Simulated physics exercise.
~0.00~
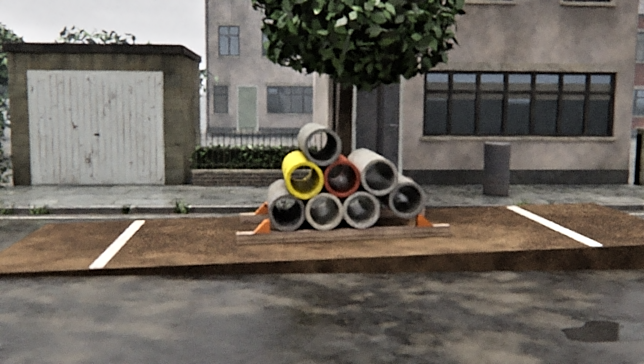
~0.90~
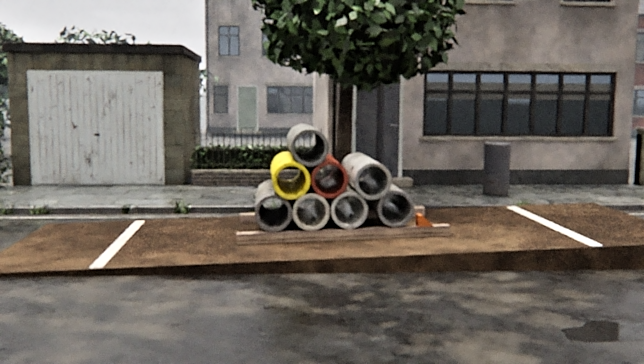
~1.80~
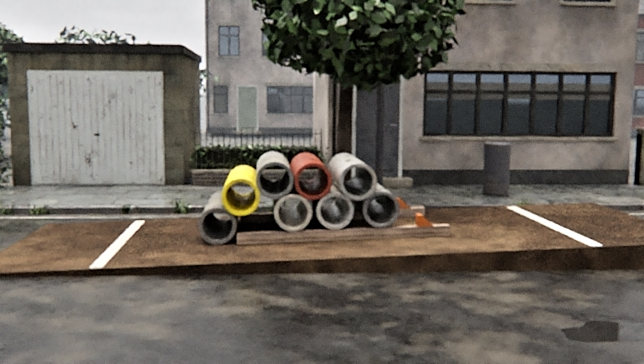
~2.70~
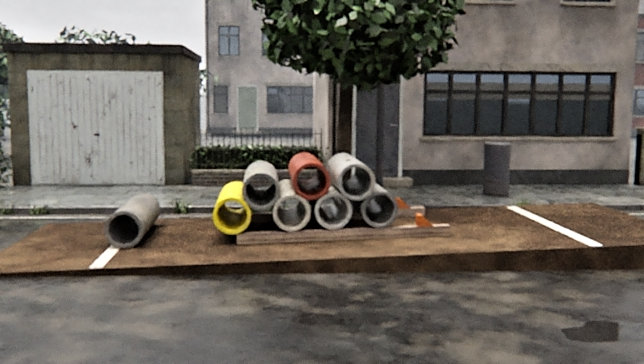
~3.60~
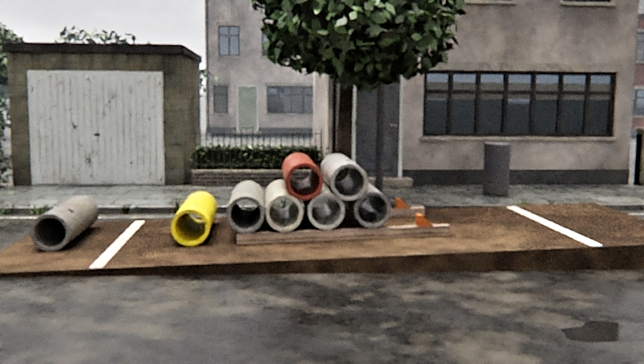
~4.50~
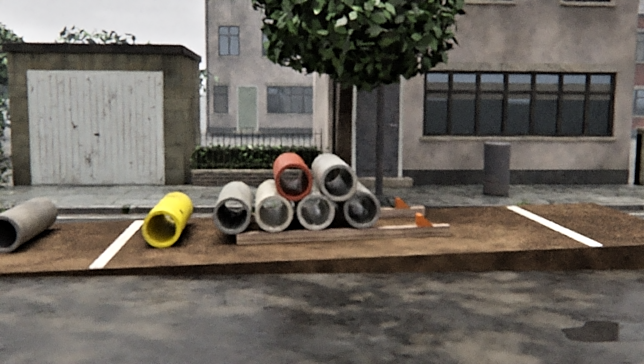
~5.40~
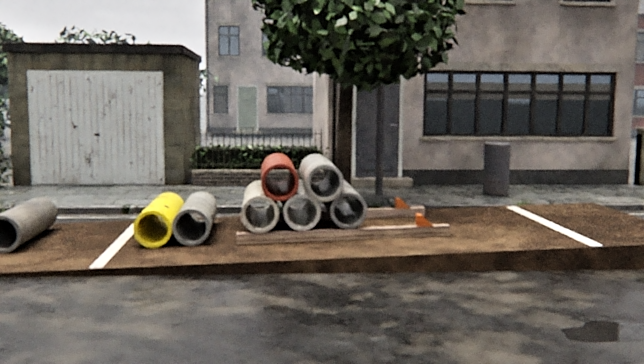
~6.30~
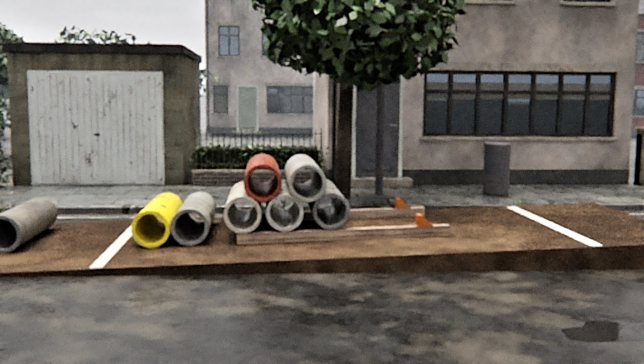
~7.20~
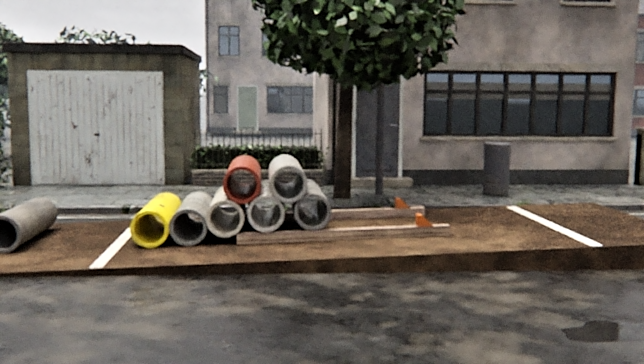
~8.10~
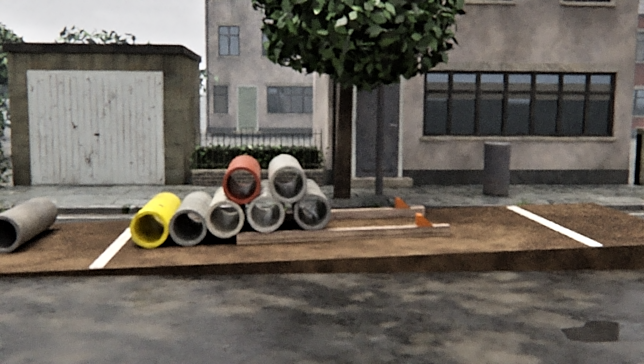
The clip opens on a stack of pipes, one yellow and one red among the grey, held between orange chocks on a brown pad beside a street. The left chock goes, and the pile slumps to the left, the top pipe sinking between yellow and red. A grey pipe rolls away from the bottom and crosses the left white line, while yellow drops to the ground and rolls after it. Yellow slows just inside that line, and another grey pipe rolls up beside it. The rest shift left, and everything settles with red still raised and yellow resting on the pad inside the lines.
